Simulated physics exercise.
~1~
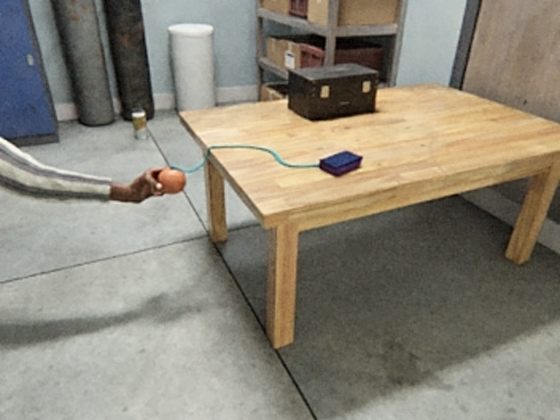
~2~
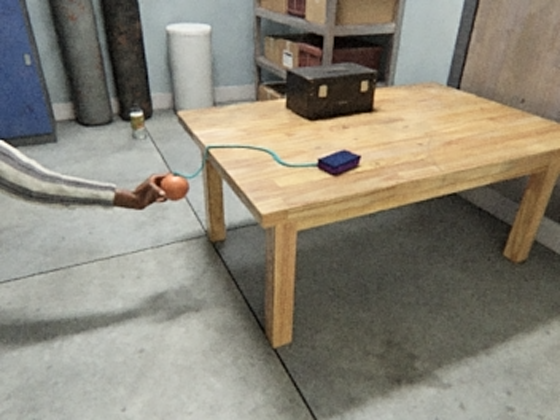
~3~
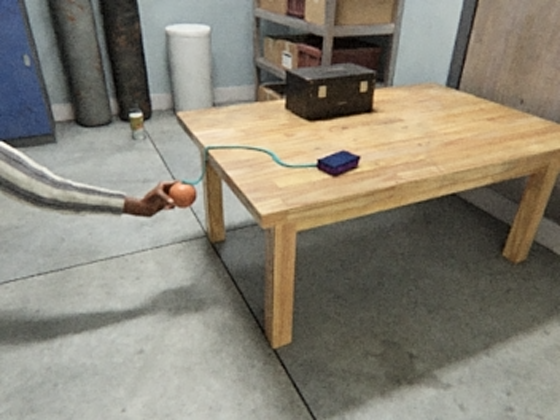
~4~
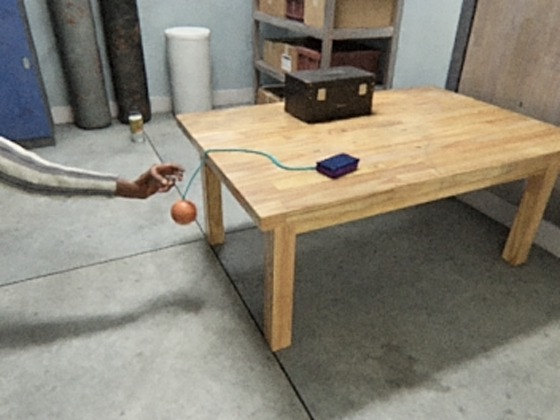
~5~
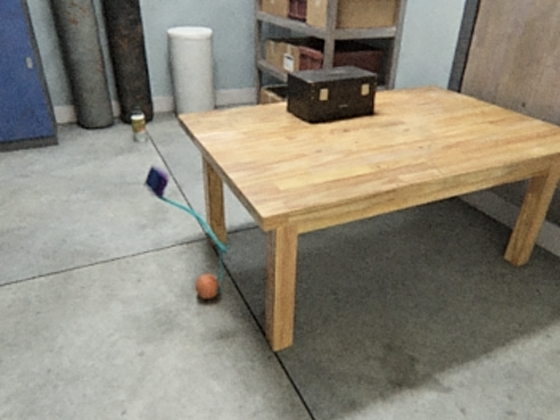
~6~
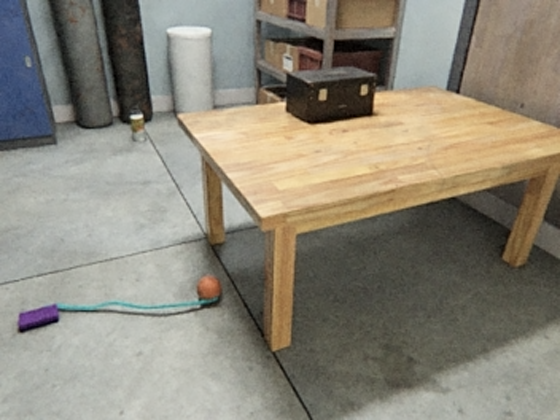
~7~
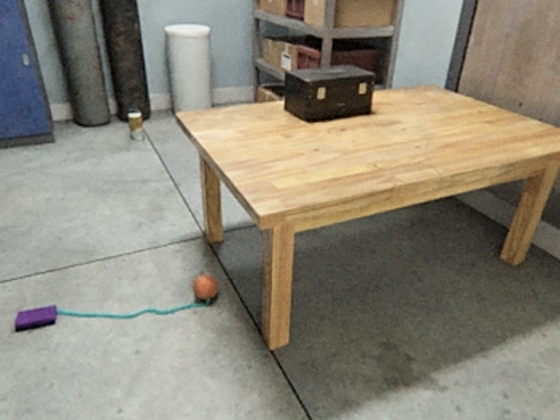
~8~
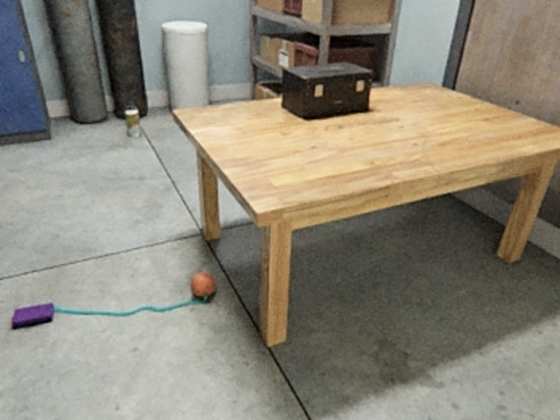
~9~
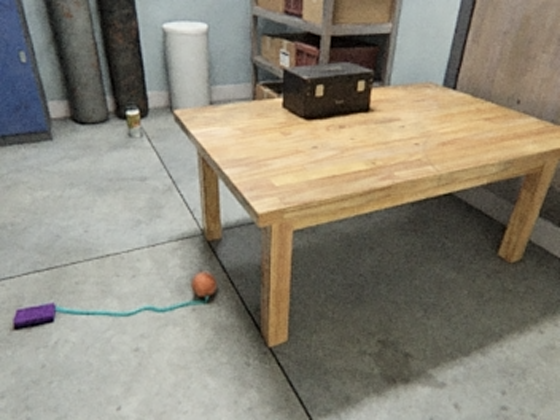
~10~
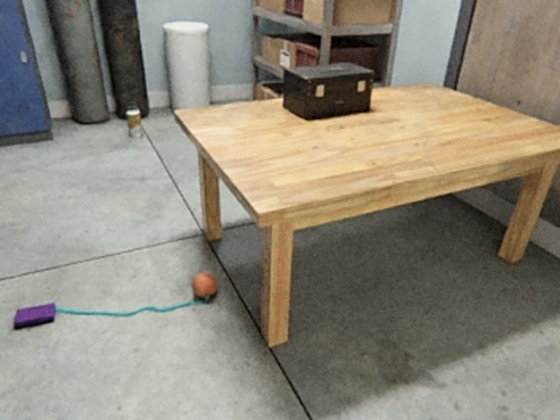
In a storeroom, a hand releasing an orange ball tied by ribbon to a sponge, both ending on the floor beside the table.
